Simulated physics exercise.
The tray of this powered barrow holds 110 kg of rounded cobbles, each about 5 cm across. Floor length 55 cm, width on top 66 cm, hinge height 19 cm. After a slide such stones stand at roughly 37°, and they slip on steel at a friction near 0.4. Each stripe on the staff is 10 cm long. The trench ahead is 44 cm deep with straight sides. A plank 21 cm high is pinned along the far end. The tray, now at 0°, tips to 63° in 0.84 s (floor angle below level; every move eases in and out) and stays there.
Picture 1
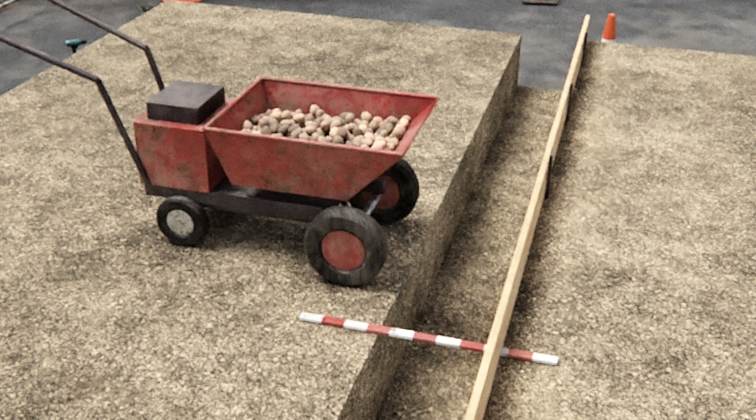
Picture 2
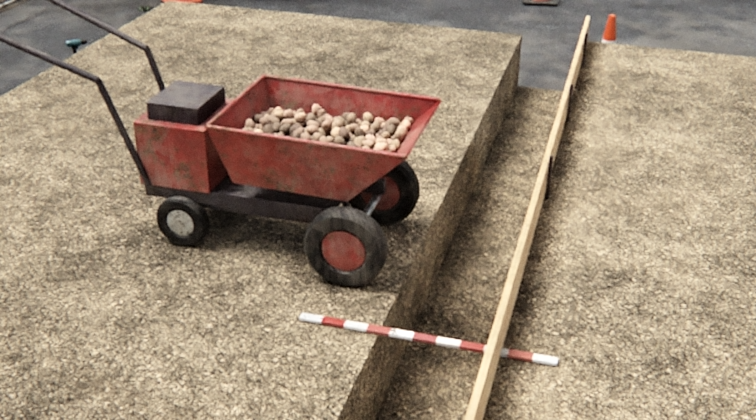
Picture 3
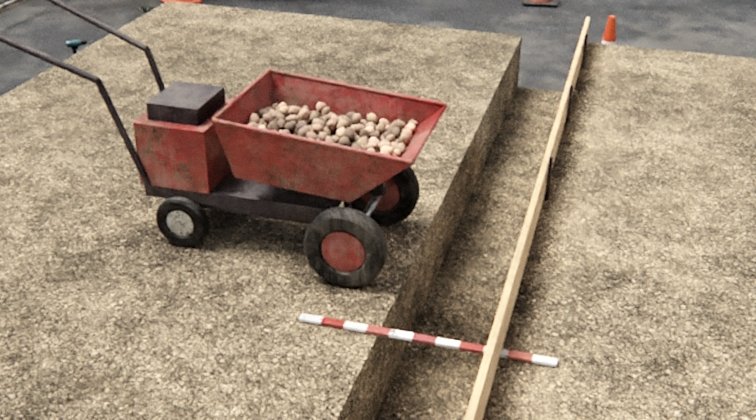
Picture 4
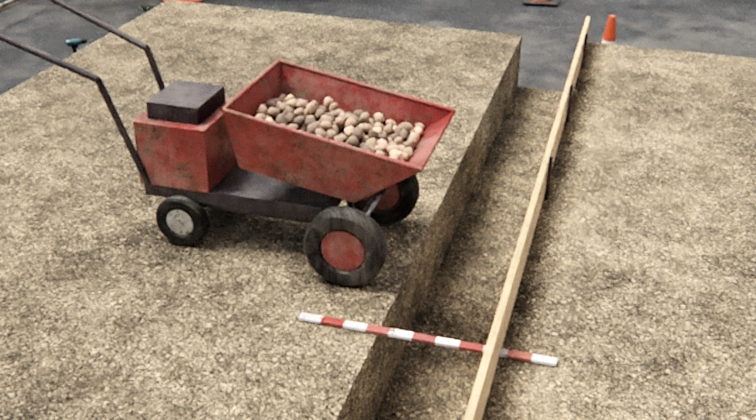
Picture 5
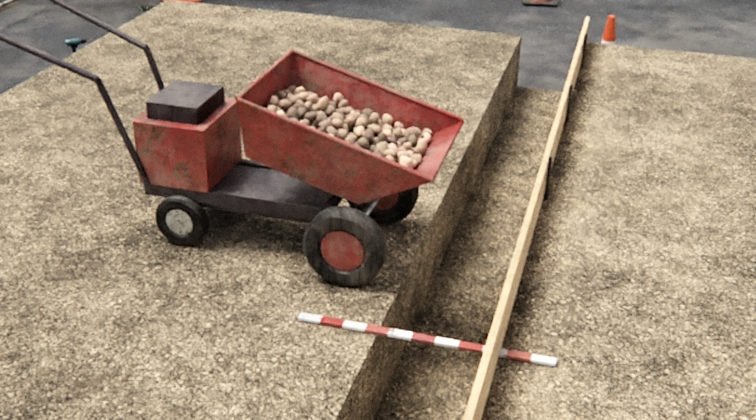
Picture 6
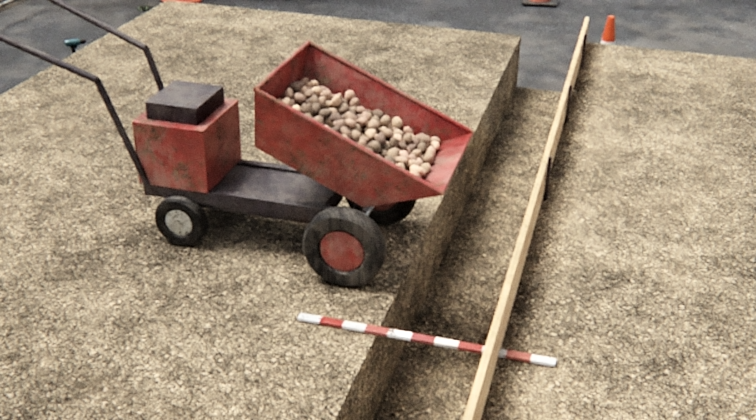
A red barrow's tray full of rounded stones tilted slowly forward to the right, its back end rising as its front lip lowered beside a trench, while the wheels and frame stayed still.
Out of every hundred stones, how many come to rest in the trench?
About 88 per cent.
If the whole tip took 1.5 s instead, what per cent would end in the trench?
It would be near 95 per cent.
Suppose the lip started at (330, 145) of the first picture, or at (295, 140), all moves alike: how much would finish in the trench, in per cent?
Near 100 per cent from the first place, 85 from the second.
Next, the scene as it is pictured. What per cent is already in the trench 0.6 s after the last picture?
About 15 per cent by then.
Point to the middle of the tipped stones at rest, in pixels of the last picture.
Around (481, 339).
Then, 0.3 s after the last picture the floor is at 53°, 100 % in the tray; the foremost stones are at (457, 216).
Then, 0.6 s after the last picture the floor is at 63°, 86 % in the tray, 14 % in the trench; the foremost stones are at (517, 235).
Then, 0.9 s after the last picture the floor is at 63°, 45 % in the tray, 44 % in the trench, 11 % past the trench; the foremost stones are at (614, 297).
Then, 2.9 s after the last picture the floor is at 63°, 0 % in the tray, 88 % in the trench, 12 % past the trench; the foremost stones are at (668, 319).
